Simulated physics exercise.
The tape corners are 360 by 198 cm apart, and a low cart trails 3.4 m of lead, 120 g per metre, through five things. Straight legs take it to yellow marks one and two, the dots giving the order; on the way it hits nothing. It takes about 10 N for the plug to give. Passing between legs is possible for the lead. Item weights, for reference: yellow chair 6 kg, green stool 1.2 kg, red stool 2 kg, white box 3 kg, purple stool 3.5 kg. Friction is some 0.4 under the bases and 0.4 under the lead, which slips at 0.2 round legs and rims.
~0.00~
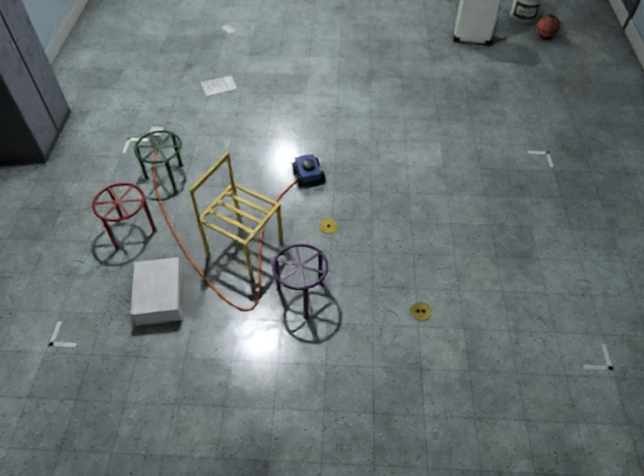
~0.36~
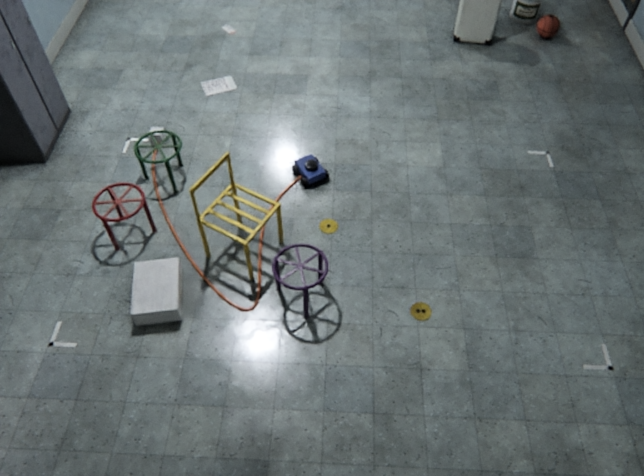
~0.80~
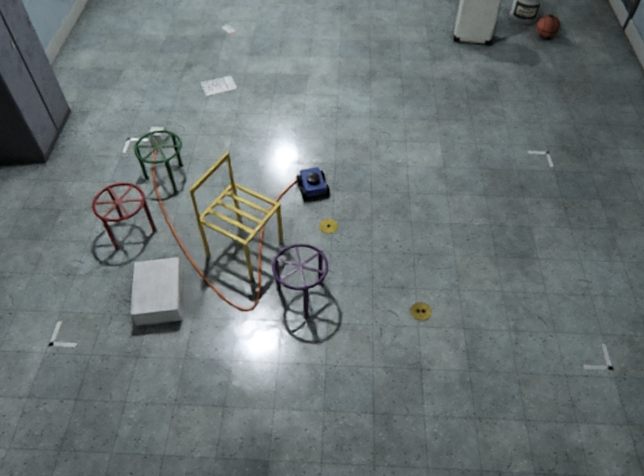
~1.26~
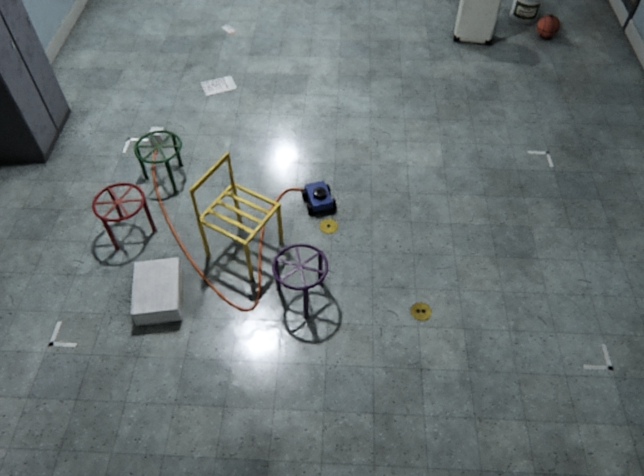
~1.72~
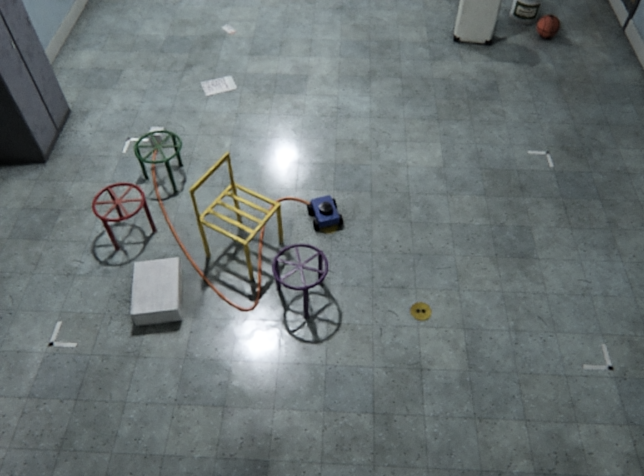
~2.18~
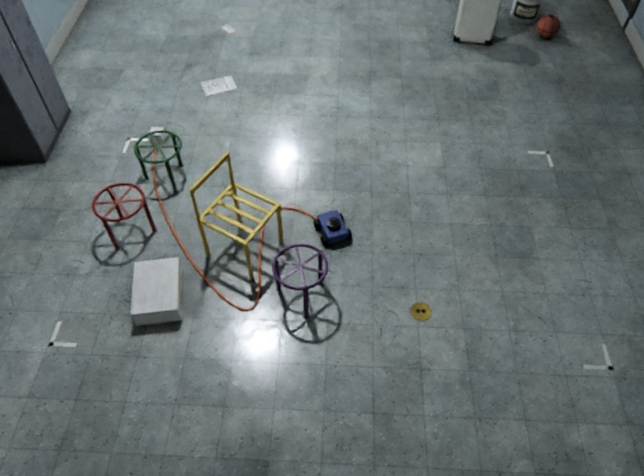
A small blue wheeled cart, trailing an orange lead, rolls a short way down and slightly right across a grey tiled floor seen from a fixed high viewpoint. The lead loops among a yellow chair, green and red stools at left, a white box and a purple stool. The cart turns as it passes over a yellow floor disc, covering it, while everything else stays still.
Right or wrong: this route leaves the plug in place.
Right.
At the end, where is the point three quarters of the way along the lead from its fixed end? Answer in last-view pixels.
It sits somewhere around (316, 255) in the final picture.
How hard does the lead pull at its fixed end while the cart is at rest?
It comes out close to 0 N.
After 2.9 s, cart at (353, 248), lead slack at the fixed end; nothing else has moved.
After 3.7 s, cart at (377, 270), lead slack at the fixed end; nothing else has moved.
After 4.4 s, cart at (402, 293), lead slack at the fixed end; nothing else has moved.
After 5.1 s, cart at (420, 310), lead slack at the fixed end; nothing else has moved.
After 5.5 s, cart at (420, 310), lead slack at the fixed end; nothing else has moved.
